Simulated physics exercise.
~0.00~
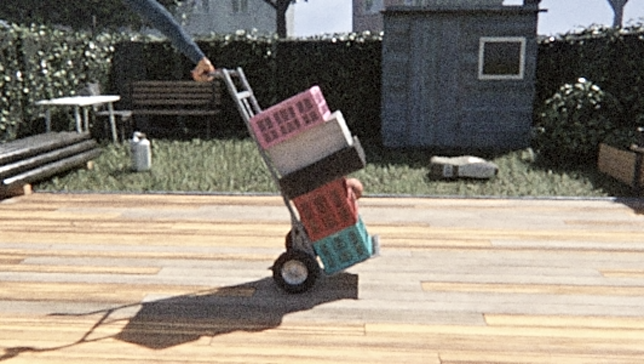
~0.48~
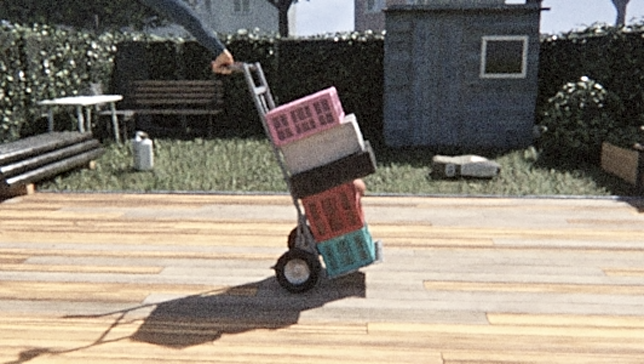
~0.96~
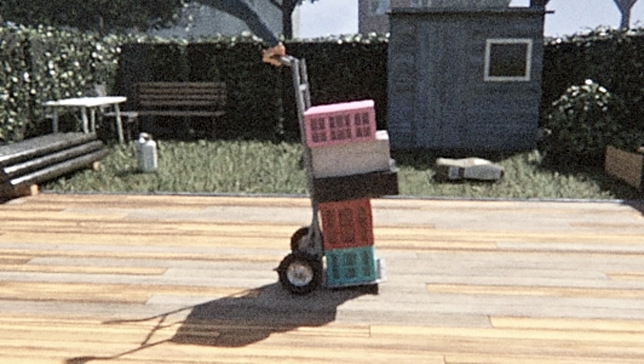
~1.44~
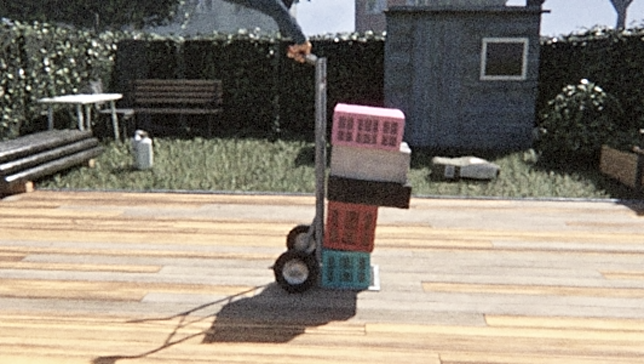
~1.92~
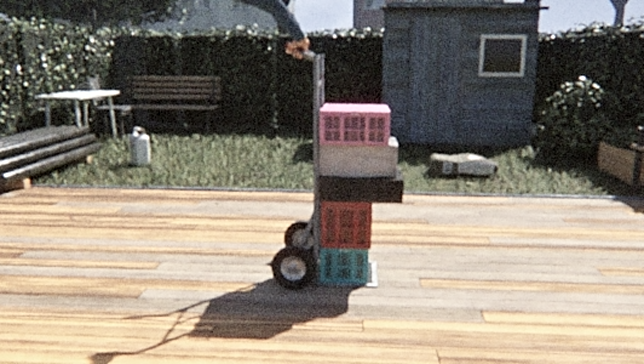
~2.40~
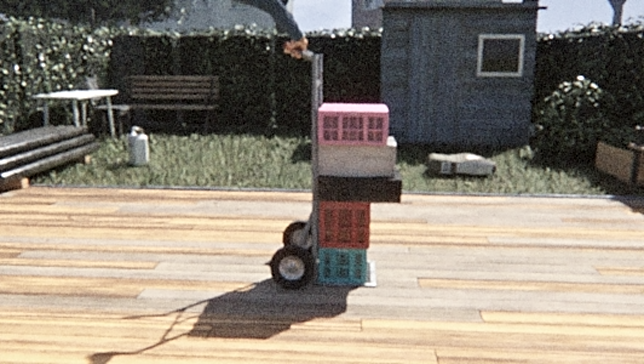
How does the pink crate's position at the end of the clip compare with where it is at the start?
The pink crate ends up farther to the right than where it starts, at nearly the same height in the view.
In this clip, a hand tips a leaning two-wheeled hand truck upright on a wooden deck, swinging its stack of pink, red and turquoise crates, a white parcel and a black box to the right; the upper items rock briefly, then all five rest still, stacked.
